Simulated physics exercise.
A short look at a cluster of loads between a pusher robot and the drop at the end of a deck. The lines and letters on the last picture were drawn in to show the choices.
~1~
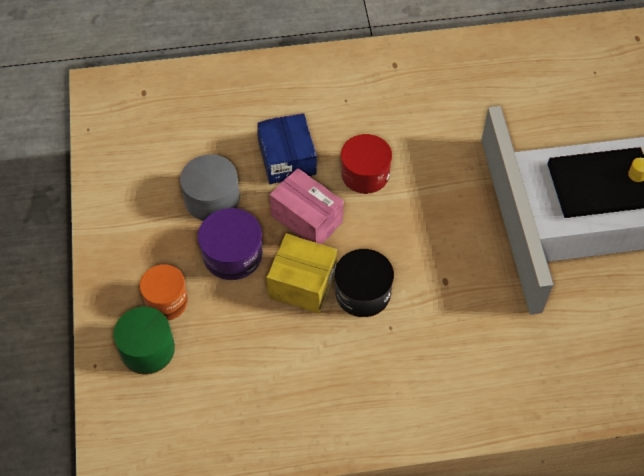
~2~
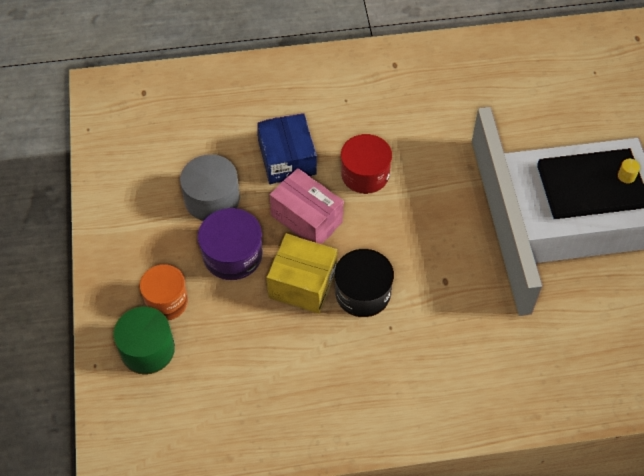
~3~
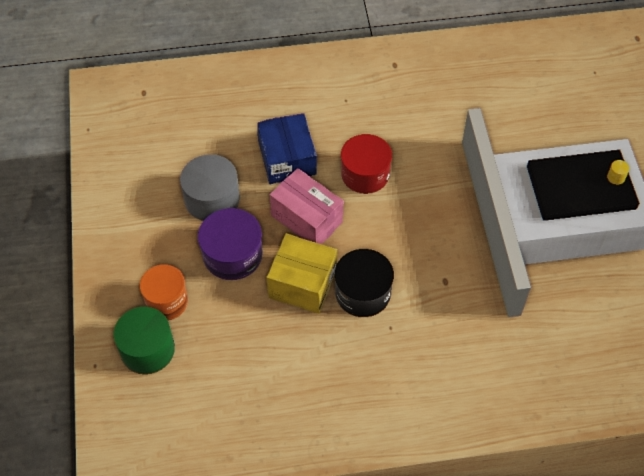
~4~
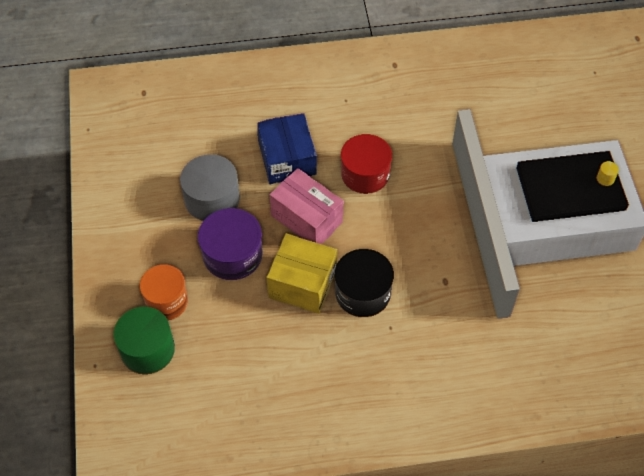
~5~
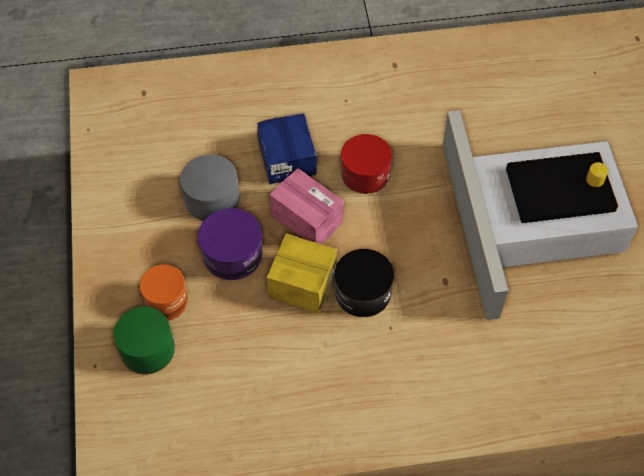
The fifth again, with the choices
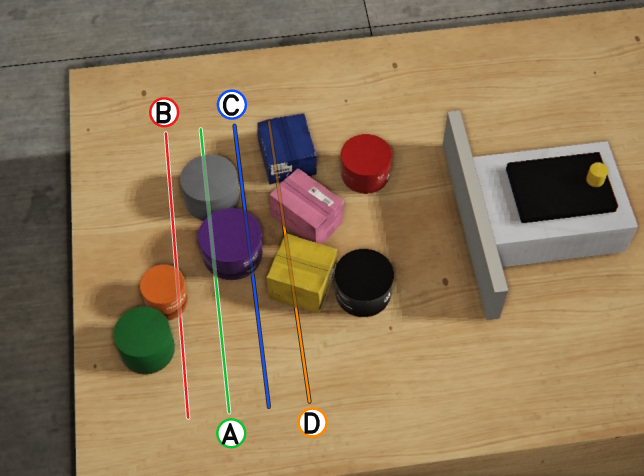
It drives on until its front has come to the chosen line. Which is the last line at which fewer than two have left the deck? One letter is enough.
Line B.
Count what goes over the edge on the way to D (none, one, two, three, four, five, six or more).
In all, none.
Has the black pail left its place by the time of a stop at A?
By then, yes.
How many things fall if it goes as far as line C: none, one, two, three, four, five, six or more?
The count is none.
On the marked copy, A at (214, 259); B at (176, 264); C at (250, 255); D at (288, 250).
Following B. Soon after the start, robot (448, 200); blue box (278, 150); black pail (342, 285).
Later, robot (340, 213); purple pail (161, 249); grey canister (169, 192).
In the end, robot (256, 223); purple pail (77, 259); grey canister (90, 195); none fallen.
As for the rest, A is within the limit but short; C is within the limit but short; D is within the limit but short.
